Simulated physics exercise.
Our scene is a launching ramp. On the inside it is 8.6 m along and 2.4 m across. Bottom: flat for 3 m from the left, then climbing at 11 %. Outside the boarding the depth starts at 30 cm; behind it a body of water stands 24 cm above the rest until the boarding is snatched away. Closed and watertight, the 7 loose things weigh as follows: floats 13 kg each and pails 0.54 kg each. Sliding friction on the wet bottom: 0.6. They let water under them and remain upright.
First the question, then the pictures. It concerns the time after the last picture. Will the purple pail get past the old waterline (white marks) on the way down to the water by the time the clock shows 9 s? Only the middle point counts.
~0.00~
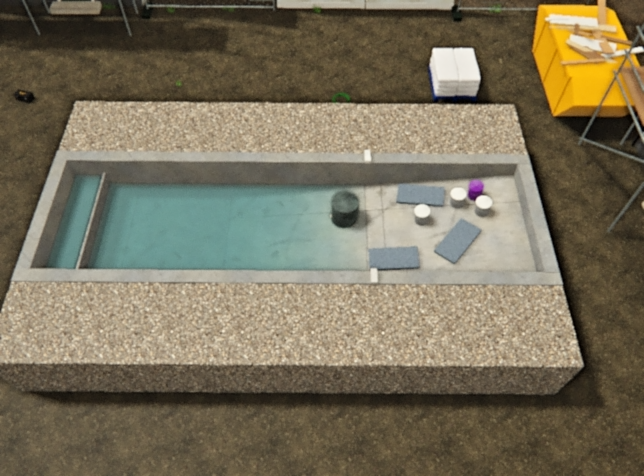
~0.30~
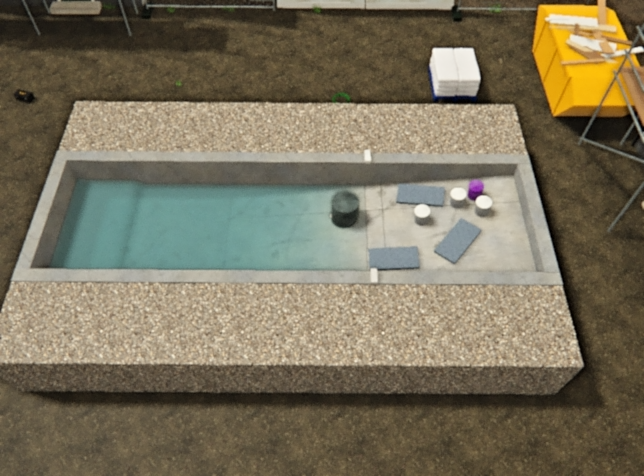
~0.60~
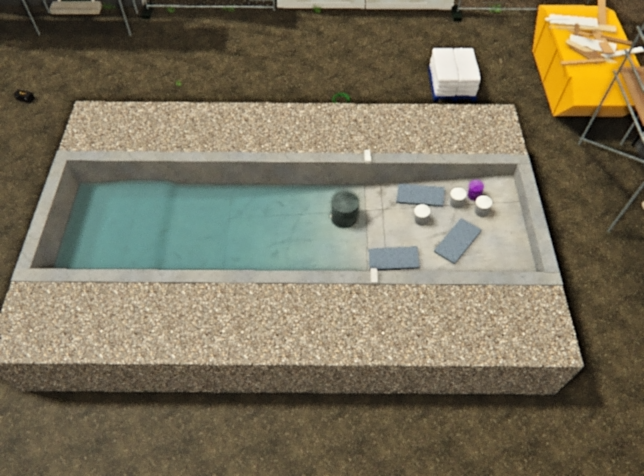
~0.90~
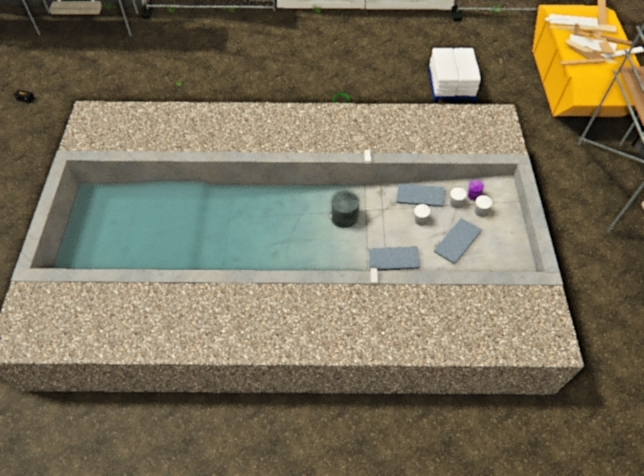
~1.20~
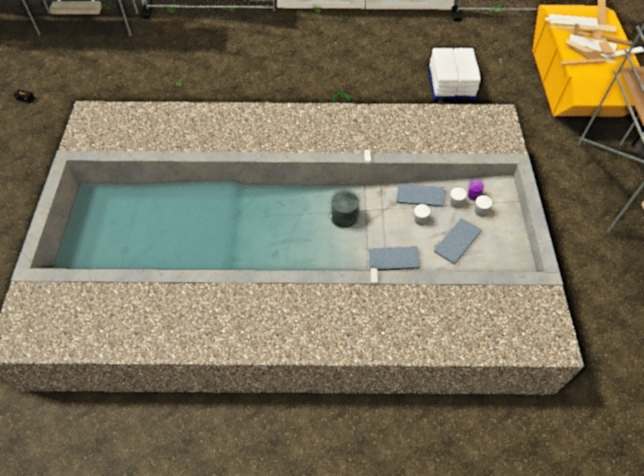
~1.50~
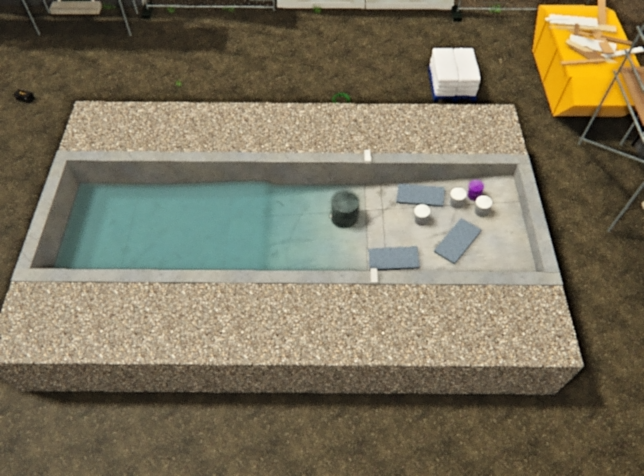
It will not get over the line.
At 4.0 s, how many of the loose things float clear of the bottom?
Count at that moment: 1.
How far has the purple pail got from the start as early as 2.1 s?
About 0 cm.
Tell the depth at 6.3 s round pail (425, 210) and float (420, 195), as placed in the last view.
Depths: Near 1 cm, then near 2 cm.
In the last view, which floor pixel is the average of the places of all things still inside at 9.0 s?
Centre of the remaining things: Roughly (403, 227).
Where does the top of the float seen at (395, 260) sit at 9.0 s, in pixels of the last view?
Roughly (262, 267) in the last view.
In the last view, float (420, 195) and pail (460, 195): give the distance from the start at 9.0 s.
80 cm and 120 cm respectively.
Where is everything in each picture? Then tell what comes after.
The first frame shows the purple pail at (478, 186) rests on the ground; water covers 13.4 m2; 0 of 7 have shifted.
The second frame shows the purple pail at (478, 186), on the bottom; water covers 13.4 m2; 0 of 7 have shifted.
The third frame shows the purple pail at (478, 186) rests on the ground; 13.4 m2 under water; 0 of 7 have shifted.
The fourth frame shows the purple pail at (478, 186) rests on the ground; water covers 13.4 m2; 0 of 7 have shifted.
The fifth frame shows the purple pail at (478, 186), on the bottom; 13.4 m2 under water; 0 of 7 have shifted.
The sixth frame shows the purple pail at (478, 186) rests on the ground; 13.4 m2 under water; 0 of 7 have shifted.
After 2.1 s the purple pail is near (478, 186), 0.0 m from its start, aground; 0 of 7 are over the mark; 0 afloat.
After 4.0 s the purple pail is near (478, 186), 0.0 m from its start, aground; 0 of 7 are over the mark; 1 afloat.
After 6.3 s the purple pail is near (478, 186), 0.0 m from its start, aground; 1 of 7 are over the mark; 2 afloat.
After 9.0 s the purple pail is near (478, 186), 0.0 m from its start, aground; 2 of 7 are over the mark; 2 afloat.
